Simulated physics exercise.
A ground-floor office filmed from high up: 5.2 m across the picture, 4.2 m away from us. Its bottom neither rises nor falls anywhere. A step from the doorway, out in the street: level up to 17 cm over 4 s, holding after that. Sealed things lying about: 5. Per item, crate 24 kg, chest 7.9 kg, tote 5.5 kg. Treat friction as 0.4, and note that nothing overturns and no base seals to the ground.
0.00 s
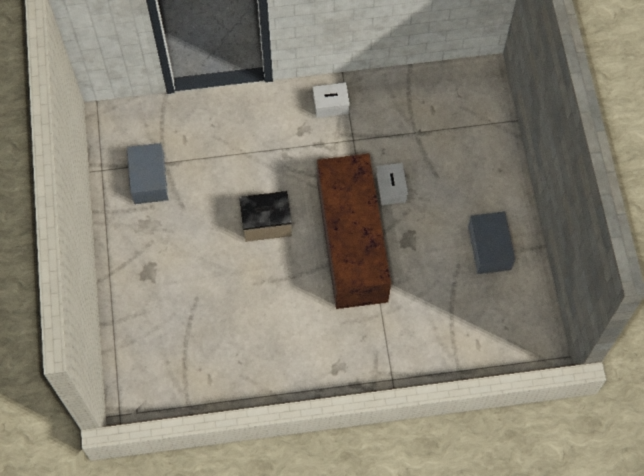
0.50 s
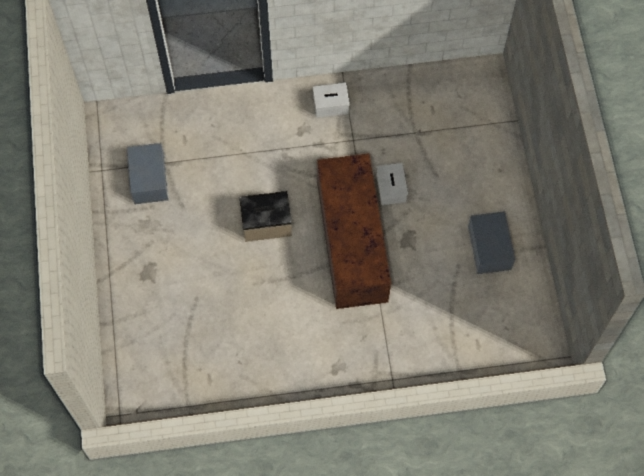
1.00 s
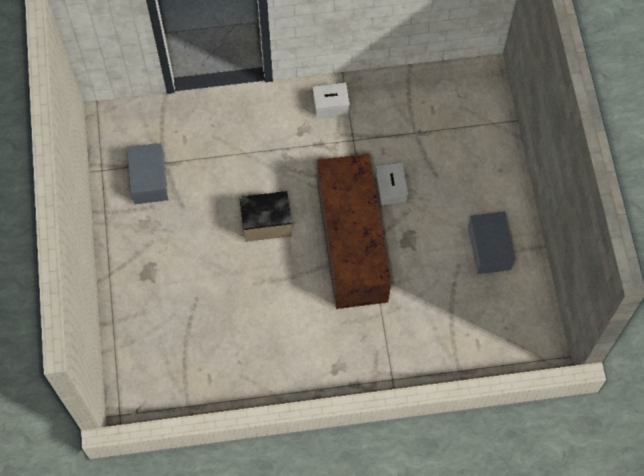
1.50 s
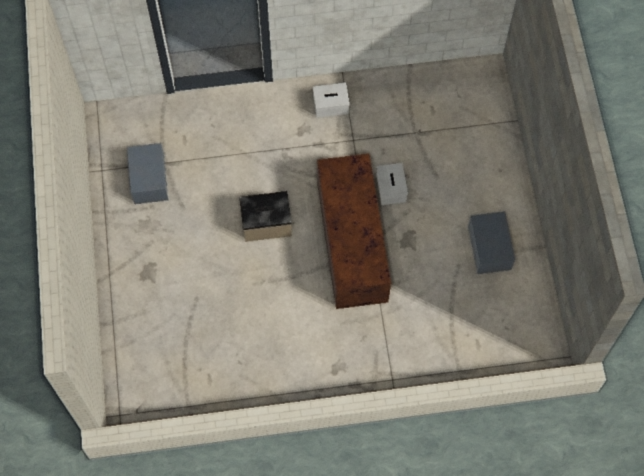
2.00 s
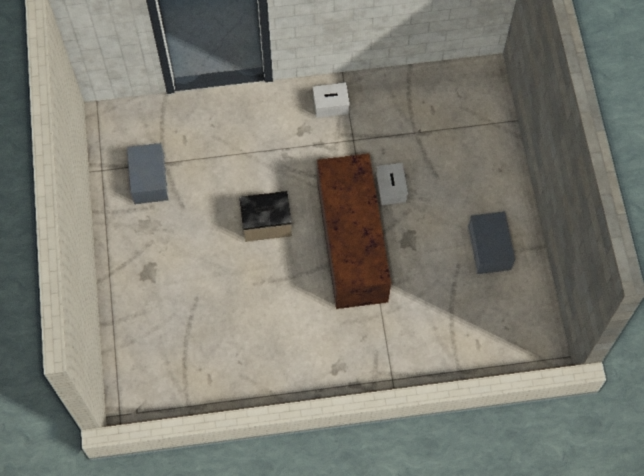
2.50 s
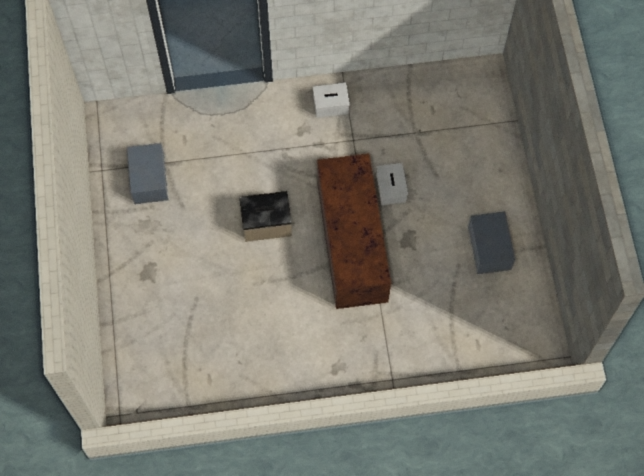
In a small walled room seen from above, the ground outside turned from sandy to murky blue-green water, which then began spreading in through the doorway while the boxes inside stayed still.
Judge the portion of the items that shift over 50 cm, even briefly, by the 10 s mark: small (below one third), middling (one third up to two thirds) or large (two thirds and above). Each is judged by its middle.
The portion is small.
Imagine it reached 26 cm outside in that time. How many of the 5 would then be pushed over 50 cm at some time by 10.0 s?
Count under that change: 1.
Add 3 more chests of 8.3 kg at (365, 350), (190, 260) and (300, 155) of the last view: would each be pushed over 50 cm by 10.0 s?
Note: Item 1 above threshold; item 2 above threshold; item 3 below threshold.
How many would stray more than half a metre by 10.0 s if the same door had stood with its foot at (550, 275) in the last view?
Then 1 of them would.
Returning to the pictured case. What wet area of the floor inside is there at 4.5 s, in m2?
Flooded: Near 4.5 m2.
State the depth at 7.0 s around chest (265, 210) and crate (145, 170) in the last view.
First about 5 cm, second about 4 cm.
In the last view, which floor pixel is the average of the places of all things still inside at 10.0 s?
Close to pixel (345, 219).
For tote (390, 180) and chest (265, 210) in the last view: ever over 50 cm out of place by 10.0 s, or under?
Taking them in turn, I'd say smaller and greater.
After 3.5 s 0 of 5 are over 50 cm from their spots; 0 afloat.
After 4.5 s 0 of 5 are over 50 cm from their spots; 0 afloat.
After 7.0 s 1 of 5 are over 50 cm from their spots; 1 afloat.
After 10.0 s 1 of 5 are over 50 cm from their spots, and 1 have been at some point; 1 afloat.
